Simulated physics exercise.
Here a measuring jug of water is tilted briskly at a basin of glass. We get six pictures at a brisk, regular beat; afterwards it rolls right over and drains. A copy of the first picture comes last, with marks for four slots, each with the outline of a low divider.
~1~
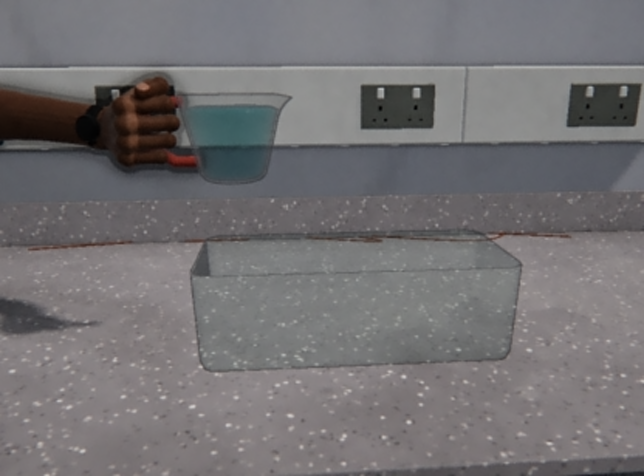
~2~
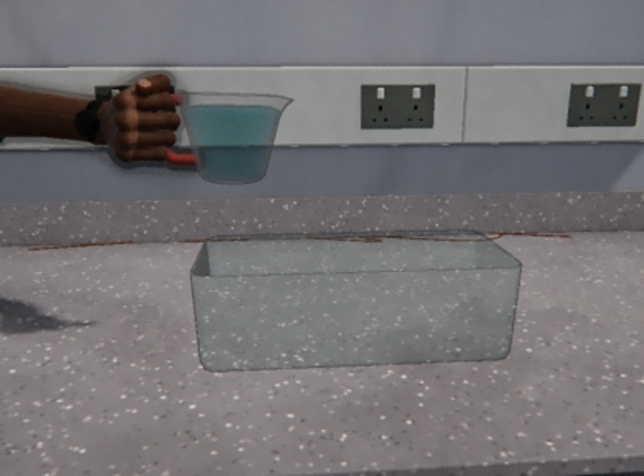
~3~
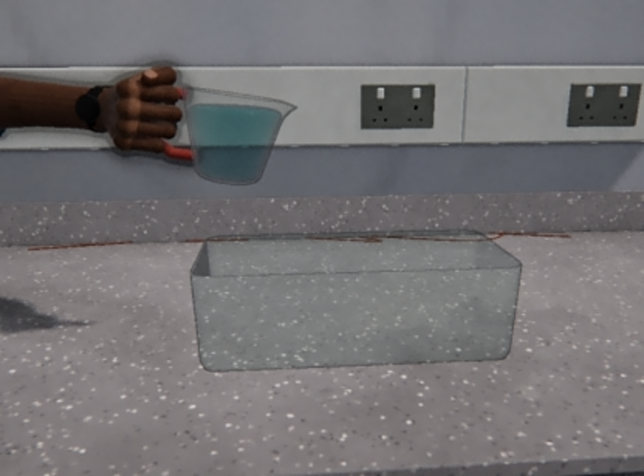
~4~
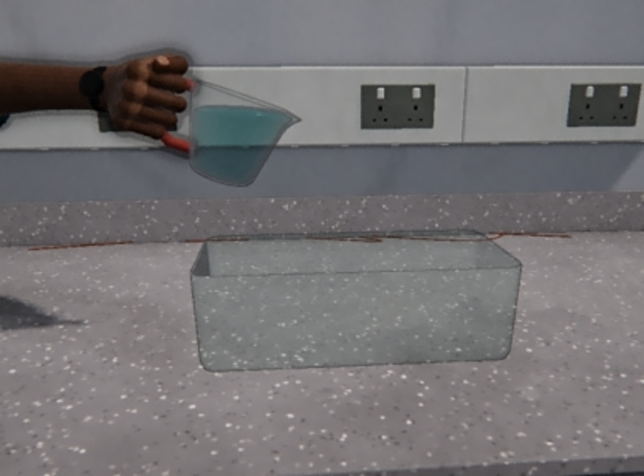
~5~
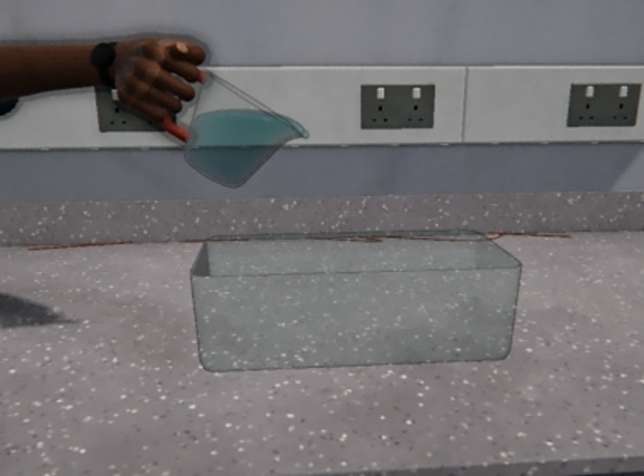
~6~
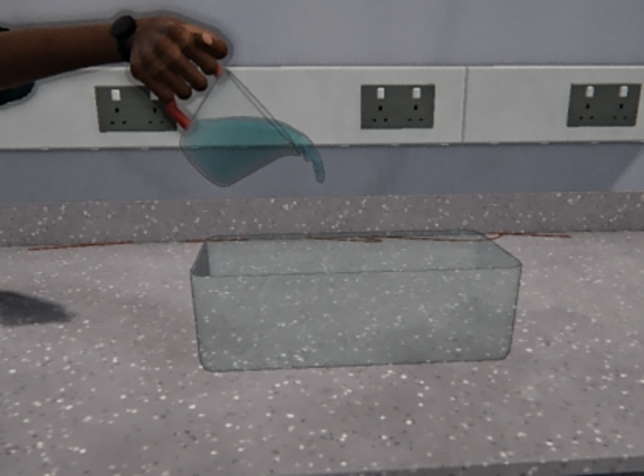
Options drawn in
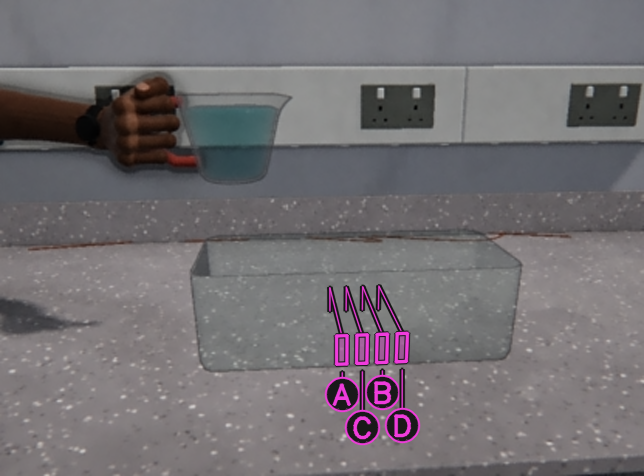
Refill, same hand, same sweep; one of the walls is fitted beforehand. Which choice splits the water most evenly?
A beats the others.
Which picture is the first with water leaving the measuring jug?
Picture 5.
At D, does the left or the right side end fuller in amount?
The left side.
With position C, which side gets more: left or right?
The left side.
On the marked copy, A at (342, 372); B at (382, 370); C at (362, 371); D at (402, 369).
Choosing A, about 48 % ends left of the wall and 50 % right of it.
Choosing B, about 88 % ends left of the wall and 8 % right of it; 4 % is lost outside.
Choosing C, about 69 % ends left of the wall and 28 % right of it.
Choosing D, about 89 % ends left of the wall and 9 % right of it.
